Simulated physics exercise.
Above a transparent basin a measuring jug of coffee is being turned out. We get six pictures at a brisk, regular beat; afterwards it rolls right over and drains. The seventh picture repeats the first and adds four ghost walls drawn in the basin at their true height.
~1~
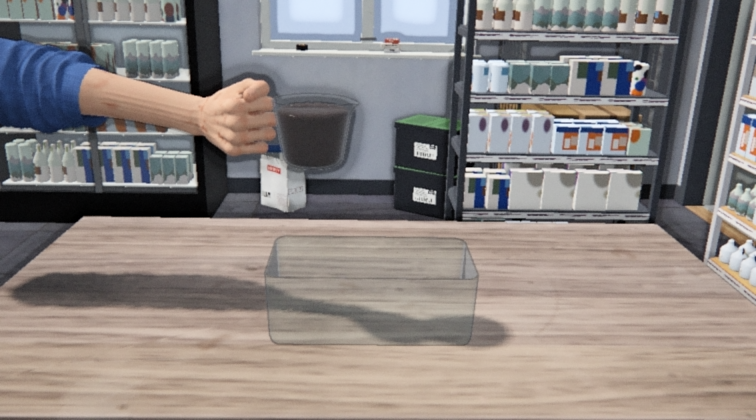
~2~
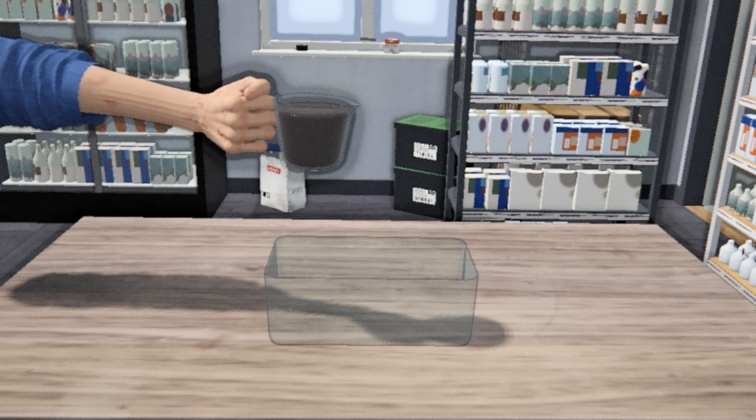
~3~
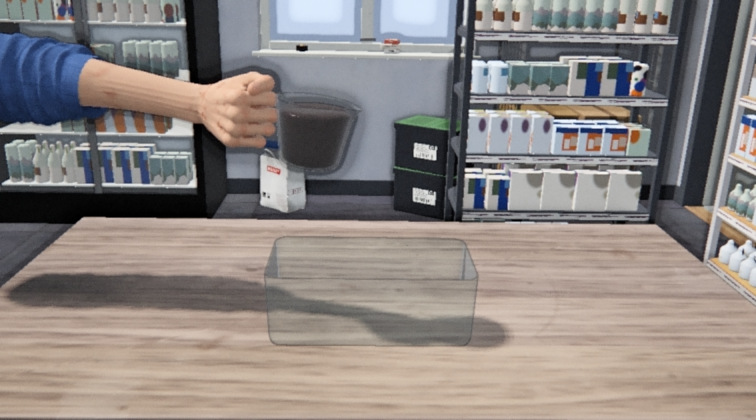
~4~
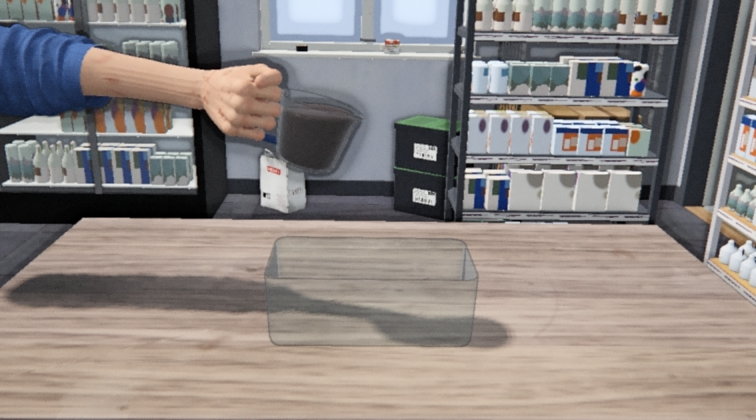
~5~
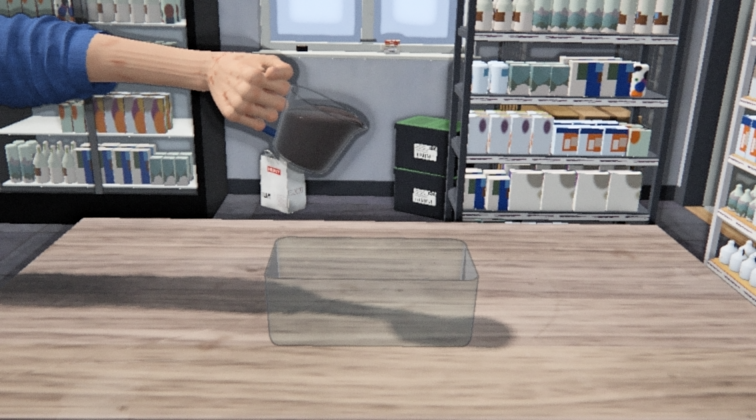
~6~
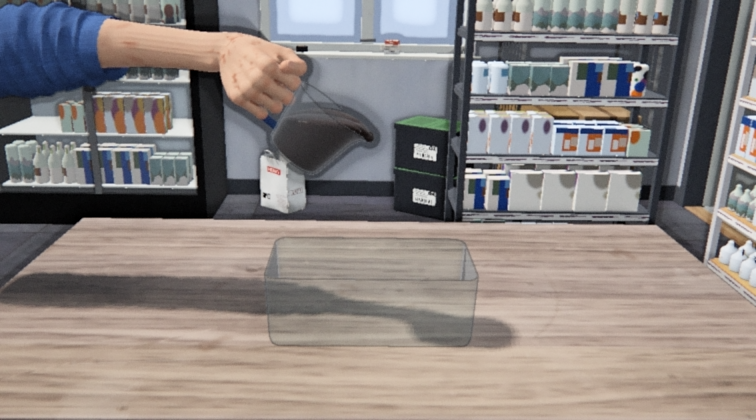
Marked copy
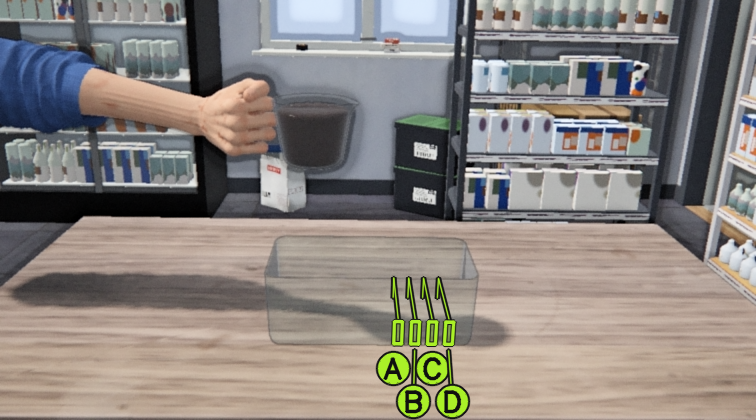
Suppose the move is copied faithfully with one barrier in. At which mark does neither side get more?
A works best here.
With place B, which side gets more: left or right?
The left one.
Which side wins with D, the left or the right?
More ends on the left.
In lime, A at (397, 349); B at (414, 350); C at (431, 350); D at (448, 350).
Choosing A, about 52 % ends left of the wall and 43 % right of it; 4 % is lost outside.
Choosing B, about 77 % ends left of the wall and 17 % right of it; 6 % is lost outside.
Choosing C, about 85 % ends left of the wall and 7 % right of it; 8 % is lost outside.
Choosing D, about 83 % ends left of the wall and 9 % right of it; 8 % is lost outside.
